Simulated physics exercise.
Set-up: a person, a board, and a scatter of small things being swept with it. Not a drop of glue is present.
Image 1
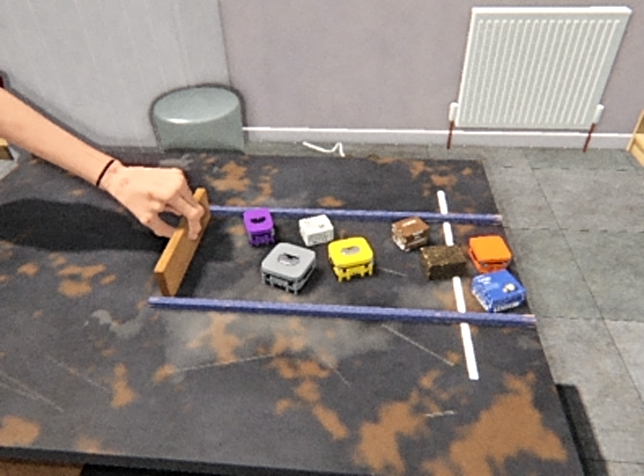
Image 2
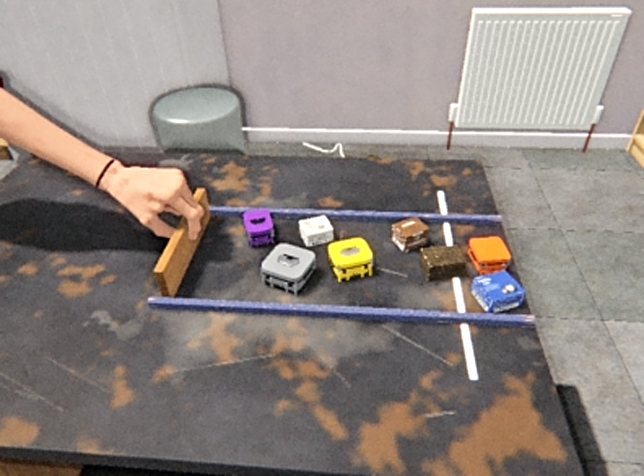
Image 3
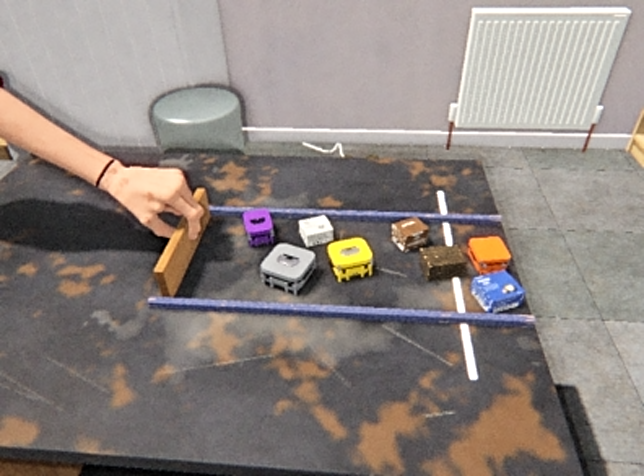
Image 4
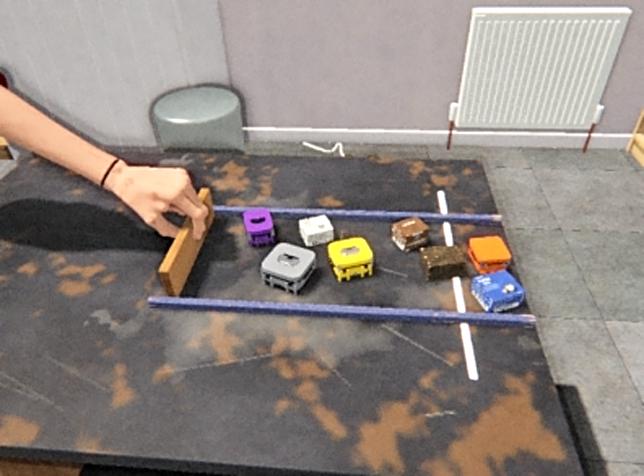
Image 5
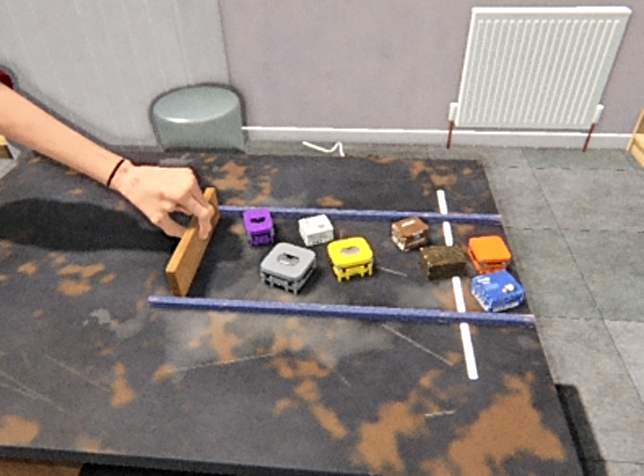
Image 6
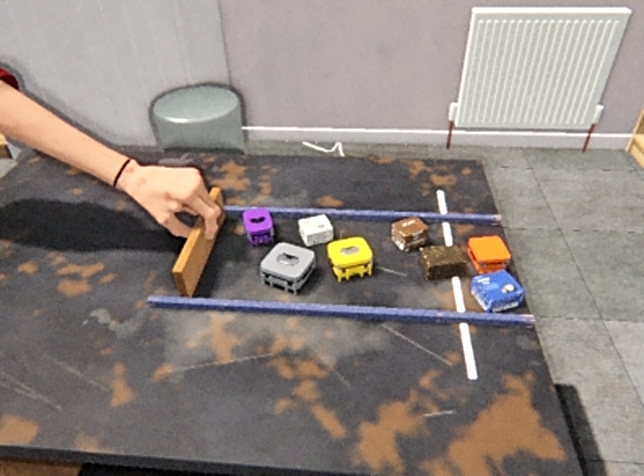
Hand sliding a wooden board slightly right between blue rails on a dark table, small colourful cases ahead of it staying still.
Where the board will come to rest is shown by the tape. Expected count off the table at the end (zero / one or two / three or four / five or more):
After that push a few more than two come off the table, three or four.
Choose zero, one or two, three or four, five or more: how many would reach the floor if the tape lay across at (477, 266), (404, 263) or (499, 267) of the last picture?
Five or over; either one or two; 5 or more.
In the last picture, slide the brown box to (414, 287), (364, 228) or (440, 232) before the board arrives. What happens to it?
Results by place: It remains there; it does not stay; it does not stay.
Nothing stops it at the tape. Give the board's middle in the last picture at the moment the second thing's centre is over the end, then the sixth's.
The middle is at about (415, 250), later at about (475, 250).
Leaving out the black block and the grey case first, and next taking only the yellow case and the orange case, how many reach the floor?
Falls come to 1 the first time and 1 the other time.
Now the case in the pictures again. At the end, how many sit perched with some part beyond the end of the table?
Things overhanging at the end: 2.
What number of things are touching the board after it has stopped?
2 are in contact with it.
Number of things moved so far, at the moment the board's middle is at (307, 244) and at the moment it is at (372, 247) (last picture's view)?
The count reaches 4 first and 7 second.
Soon after, none off yet; orange case at rest near (488, 255); blue box at rest near (497, 291); black block at rest near (442, 262).
Then, none off yet; orange case at rest near (488, 255); blue box at rest near (497, 291); black block moving near (448, 263).
Further on, one off so far; orange case falling near (522, 318); blue box at rest near (499, 293); black block moved well along near (518, 268).
At rest, the number that fall off is three or four; fallen, brown box, black block and orange case.
